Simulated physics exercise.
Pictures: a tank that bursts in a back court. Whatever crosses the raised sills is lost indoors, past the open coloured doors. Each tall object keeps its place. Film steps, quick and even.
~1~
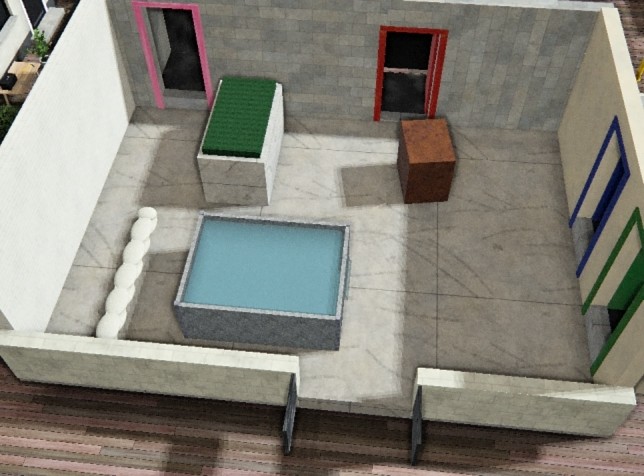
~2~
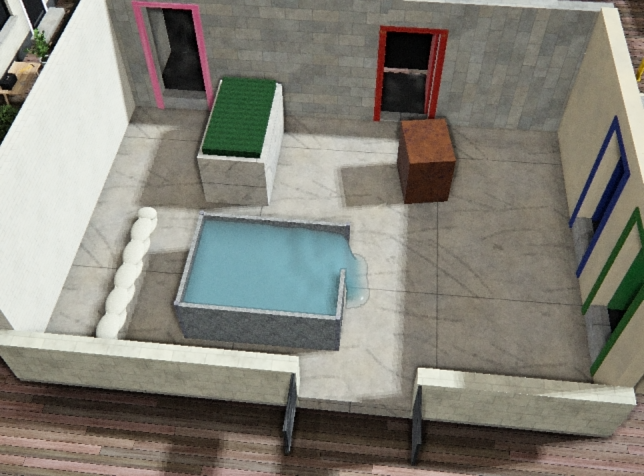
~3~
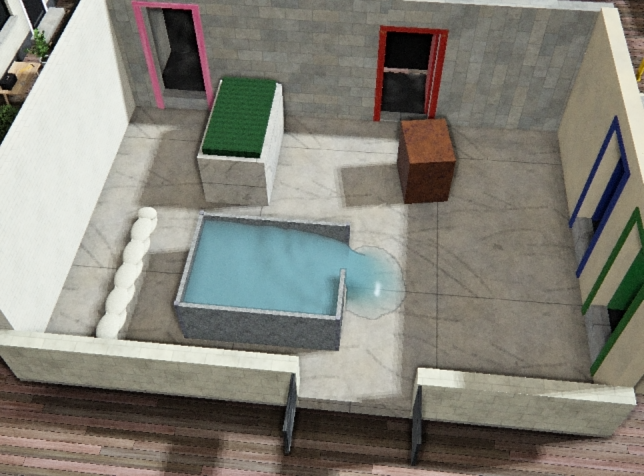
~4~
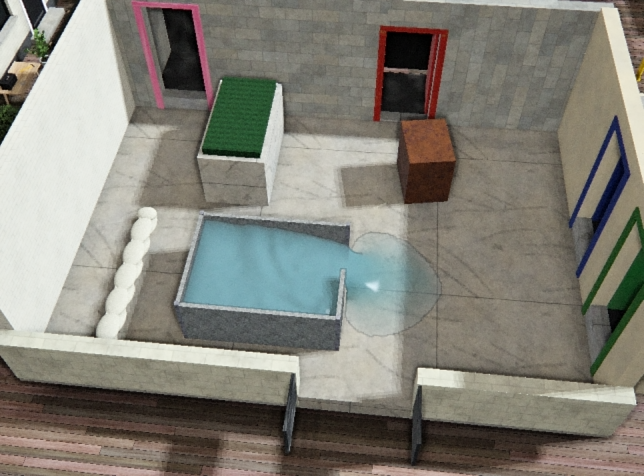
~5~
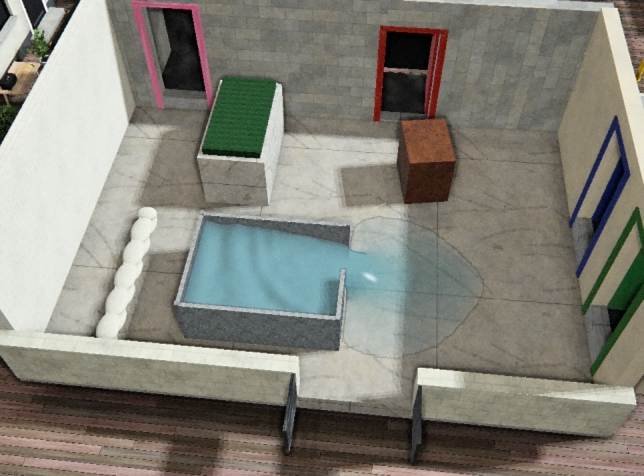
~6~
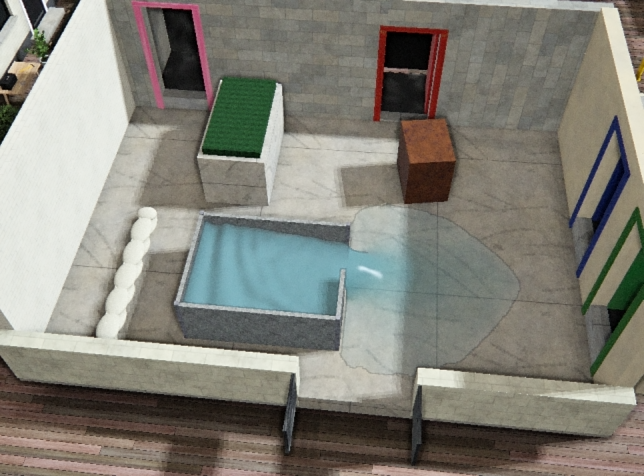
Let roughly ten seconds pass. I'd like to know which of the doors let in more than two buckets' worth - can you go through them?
Result: Pink door: No more than two buckets, red door: More than two buckets, green door: No more than two buckets, blue door: No more than two buckets.
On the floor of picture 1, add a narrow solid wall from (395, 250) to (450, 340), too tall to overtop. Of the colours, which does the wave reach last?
Observed: The pink one.
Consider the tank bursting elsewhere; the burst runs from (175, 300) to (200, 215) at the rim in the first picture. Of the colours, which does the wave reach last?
I'd pick the blue-painted one.
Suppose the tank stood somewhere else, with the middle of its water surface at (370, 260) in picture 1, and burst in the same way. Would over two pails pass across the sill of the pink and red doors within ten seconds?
As I see it, the pink door remains below and the red door crosses the line.
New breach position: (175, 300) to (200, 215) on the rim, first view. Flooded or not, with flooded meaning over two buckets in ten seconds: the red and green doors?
Check - red: Comes out below; green: Comes out below.
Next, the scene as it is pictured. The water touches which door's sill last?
I'd go with the pink one.
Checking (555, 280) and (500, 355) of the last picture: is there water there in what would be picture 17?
Going in order, I'd call them drenched and drenched.
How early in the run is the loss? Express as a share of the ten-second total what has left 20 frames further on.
I'd put it near 5 in a hundred.
A moment on, water covers 30 % of the floor; the pink door not reached, the red door not reached, the green door wet at the sill, nothing in, the blue door wet at the sill, nothing in.
Next, water covers 35 % of the floor; the pink door not reached, the red door not reached, the green door wet at the sill, nothing in, the blue door wet at the sill, nothing in.
Then, water covers 40 % of the floor; the pink door not reached, the red door wet at the sill, nothing in, the green door wet at the sill, nothing in, the blue door wet at the sill, nothing in.
Later, water covers 60 % of the floor; the pink door wet at the sill, nothing in, the red door under two buckets in, the green door wet at the sill, nothing in, the blue door wet at the sill, nothing in.
In the end, water covers 85 % of the floor; the pink door wet at the sill, nothing in, the red door over two buckets in, the green door wet at the sill, nothing in, the blue door wet at the sill, nothing in.
